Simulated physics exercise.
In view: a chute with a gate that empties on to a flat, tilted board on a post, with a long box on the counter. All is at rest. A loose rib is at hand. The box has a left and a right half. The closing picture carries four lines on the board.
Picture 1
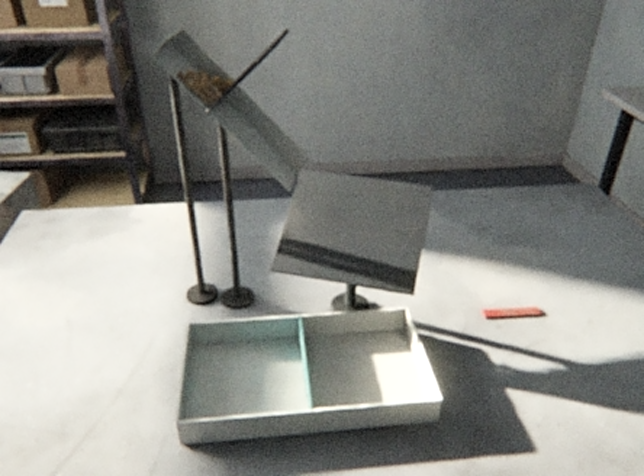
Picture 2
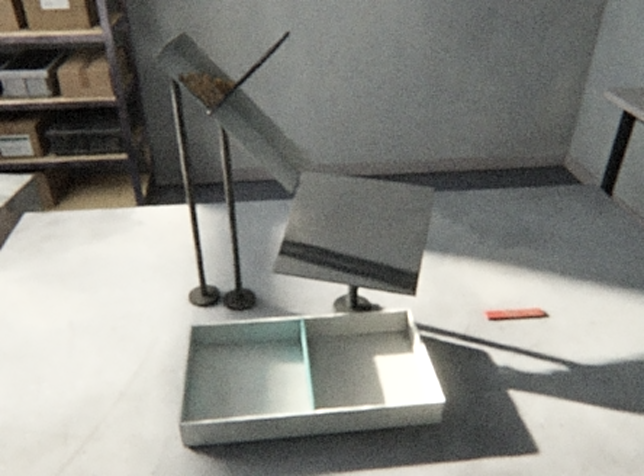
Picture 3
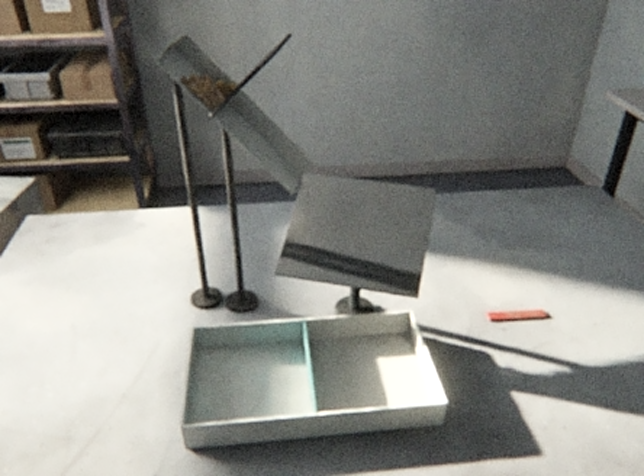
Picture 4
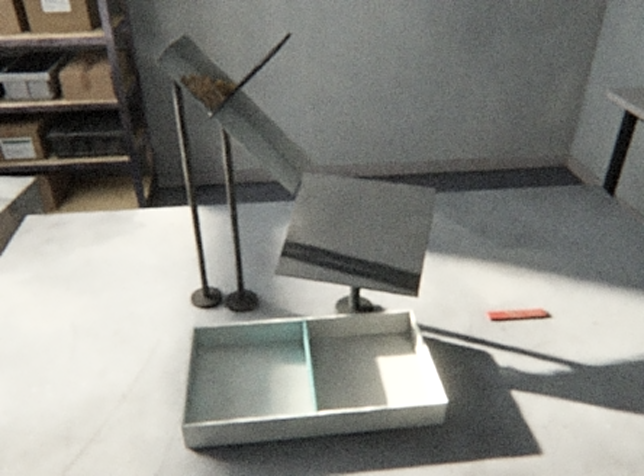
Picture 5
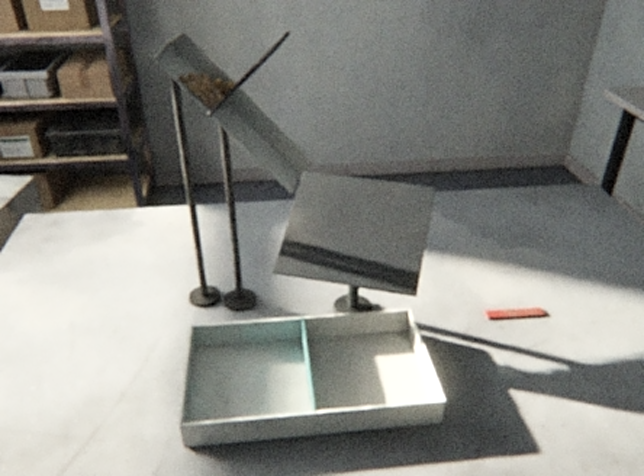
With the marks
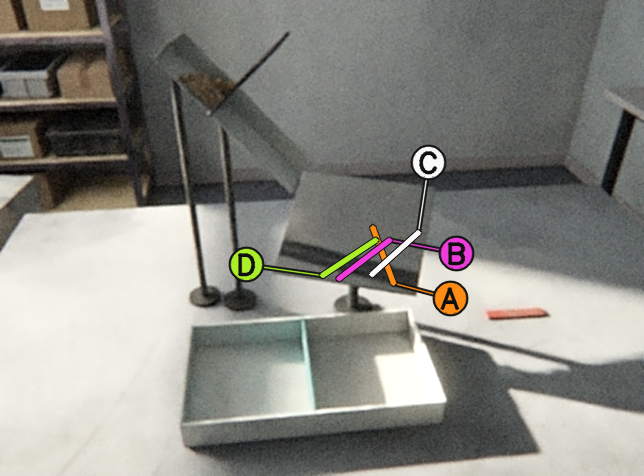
A tilted grey board on a post standing behind a divided open box, beside a raised gated chute, with everything staying still.
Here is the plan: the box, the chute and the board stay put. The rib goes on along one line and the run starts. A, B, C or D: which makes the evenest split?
Go for B.
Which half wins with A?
More lands on the right.
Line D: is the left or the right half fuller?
The left half.
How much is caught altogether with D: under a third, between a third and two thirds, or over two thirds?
Over two thirds.
On the marked copy, line A from (372, 227) to (393, 283); line B from (389, 240) to (338, 278); line C from (418, 232) to (371, 274); line D from (375, 240) to (322, 275).
For line A, of what is caught, a small part in the left half, nearly all in the right.
For line B, of what is caught, about a third in the left half, about two thirds in the right.
For line C, of what is caught, a small part in the left half, nearly all in the right.
For line D, of what is caught, most in the left half, a small part in the right.
